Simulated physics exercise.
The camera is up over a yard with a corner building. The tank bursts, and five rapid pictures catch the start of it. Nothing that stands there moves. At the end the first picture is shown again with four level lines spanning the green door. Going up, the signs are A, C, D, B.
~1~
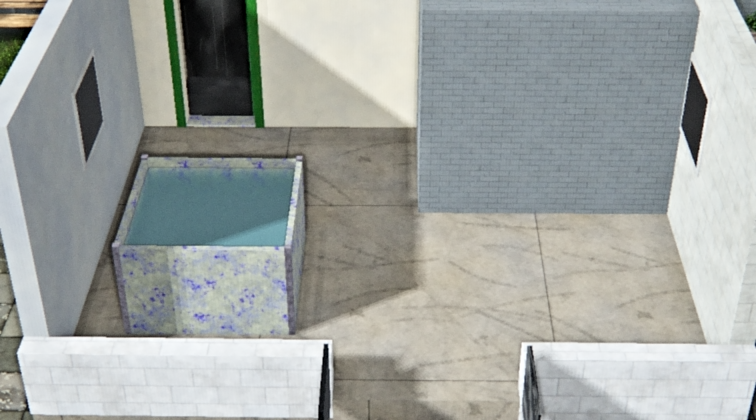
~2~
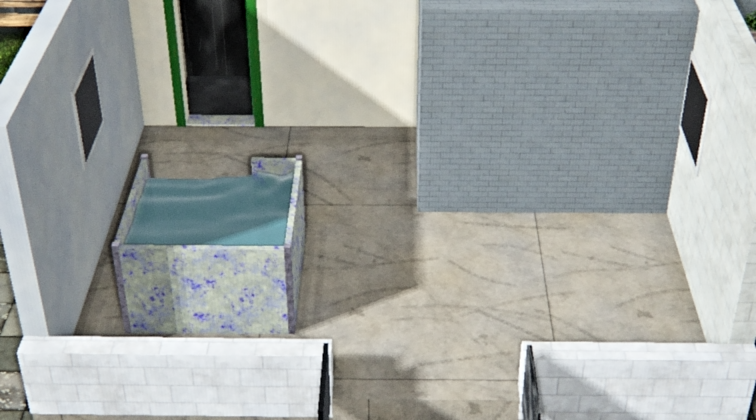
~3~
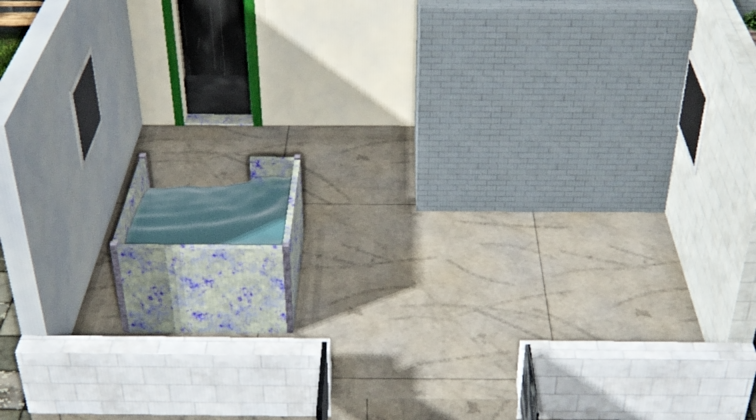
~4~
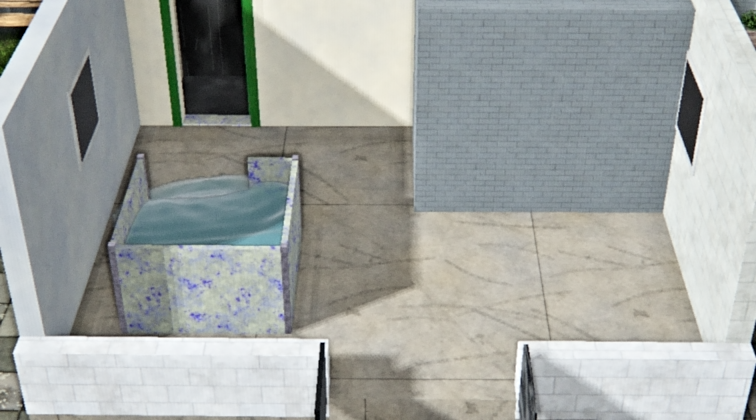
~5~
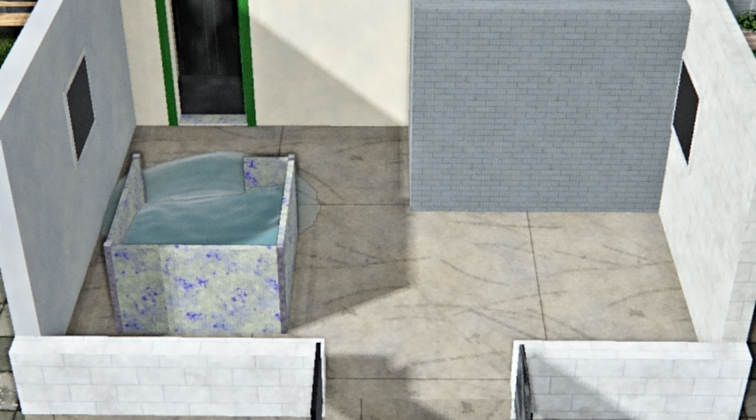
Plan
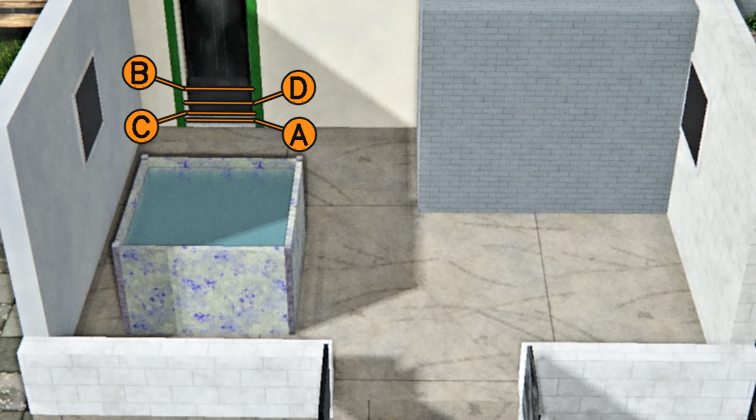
Walled yard with a green-framed doorway, a section of a tank's back wall disappearing and water spilling out onto the paving behind.
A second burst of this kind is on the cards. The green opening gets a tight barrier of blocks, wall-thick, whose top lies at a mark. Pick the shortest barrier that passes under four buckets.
The answer is mark B.
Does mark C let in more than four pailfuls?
Yes.
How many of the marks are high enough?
One of them.
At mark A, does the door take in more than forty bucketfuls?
Yes, clearly.
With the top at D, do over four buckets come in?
Yes, that goes wrong.
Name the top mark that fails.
Here it is mark D.
In orange, A at (221, 120); B at (218, 88); C at (220, 113); D at (219, 102); from the bottom up A, C, D, B.
If A is chosen, dozens of bucketfuls pour in.
If B is chosen, a splash gets over, under a bucket.
If C is chosen, dozens of bucketfuls pour in.
If D is chosen, about 11 bucketfuls get in.
